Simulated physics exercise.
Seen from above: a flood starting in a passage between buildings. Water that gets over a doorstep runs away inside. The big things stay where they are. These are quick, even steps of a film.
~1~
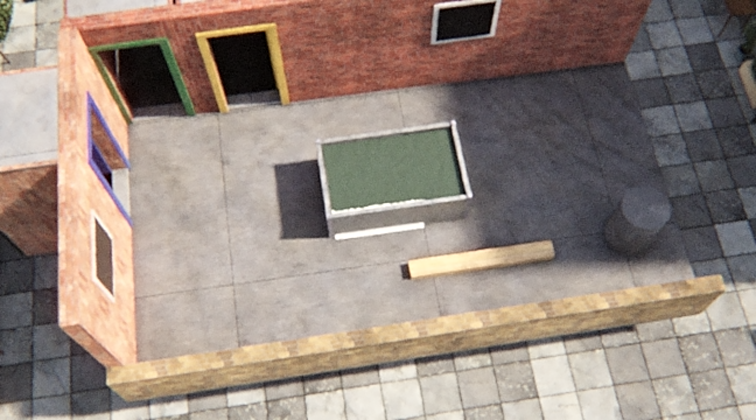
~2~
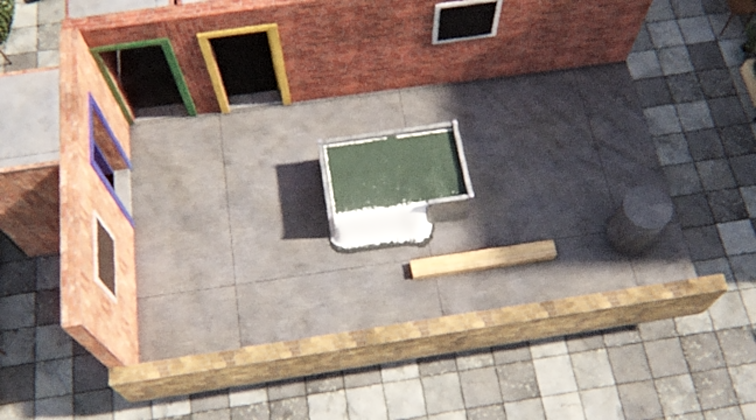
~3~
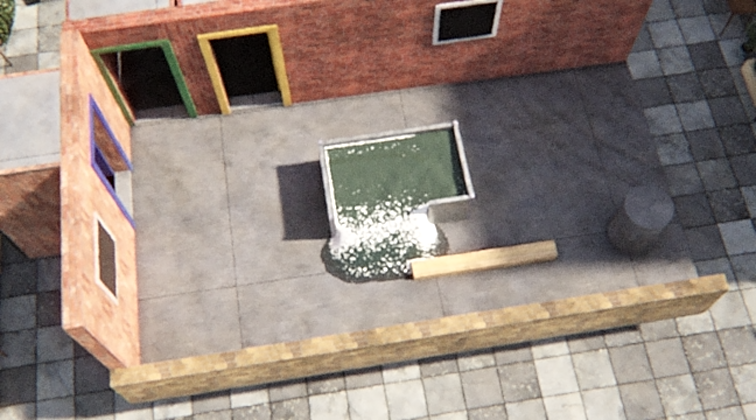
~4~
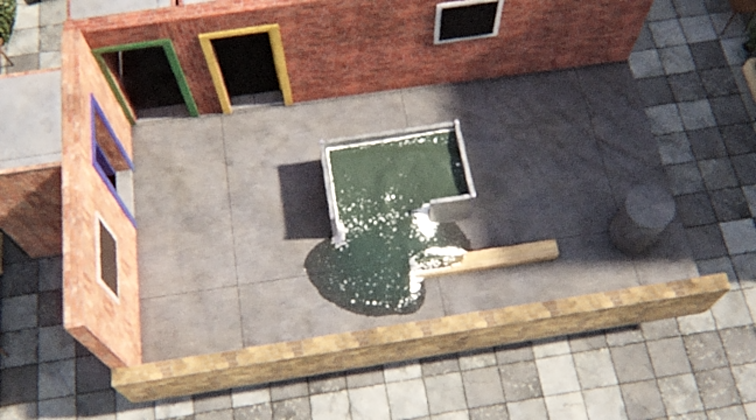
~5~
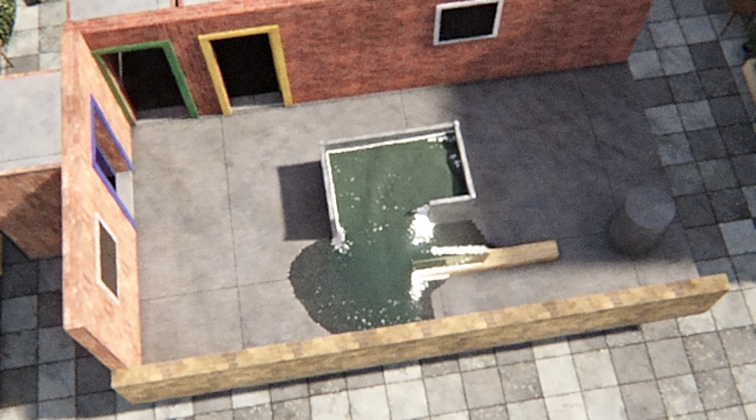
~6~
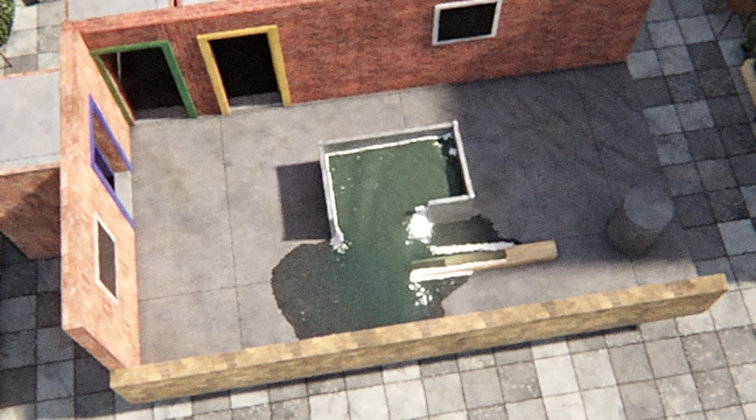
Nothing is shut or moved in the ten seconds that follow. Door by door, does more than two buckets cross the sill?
The blue door admits no more than that; the green door lets in a lot; the yellow door admits no more than that.
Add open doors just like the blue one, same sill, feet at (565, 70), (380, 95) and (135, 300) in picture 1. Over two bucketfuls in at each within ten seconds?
In that order: Lets less in, keeps below it, is over.
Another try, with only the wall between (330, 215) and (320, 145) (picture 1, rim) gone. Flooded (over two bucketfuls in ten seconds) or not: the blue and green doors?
One by one: Blue door lets more in; green door passes that mark.
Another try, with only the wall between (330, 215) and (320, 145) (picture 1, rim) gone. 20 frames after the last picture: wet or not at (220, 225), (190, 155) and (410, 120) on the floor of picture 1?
As listed: Awash, flooded, free of water.
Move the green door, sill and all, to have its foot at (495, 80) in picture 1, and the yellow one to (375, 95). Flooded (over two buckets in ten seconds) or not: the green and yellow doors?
The green one stays under; the yellow one is under.
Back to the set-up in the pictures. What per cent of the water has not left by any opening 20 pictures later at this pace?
I make it 94 per cent.
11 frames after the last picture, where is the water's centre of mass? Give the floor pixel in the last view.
I would point to (381, 267).
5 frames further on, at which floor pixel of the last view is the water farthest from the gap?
I would point to (612, 216).
A moment on, water covers 25 % of the floor; the blue door not reached, the green door not reached, the yellow door not reached.
Next, water covers 40 % of the floor; the blue door not reached, the green door not reached, the yellow door not reached.
Then, water covers 50 % of the floor; the blue door wet at the sill, nothing in, the green door not reached, the yellow door not reached.
Later, water covers 70 % of the floor; the blue door wet at the sill, nothing in, the green door over two buckets in, the yellow door wet at the sill, nothing in.
In the end, water covers 80 % of the floor; the blue door wet at the sill, nothing in, the green door far over two buckets in, the yellow door under two buckets in.
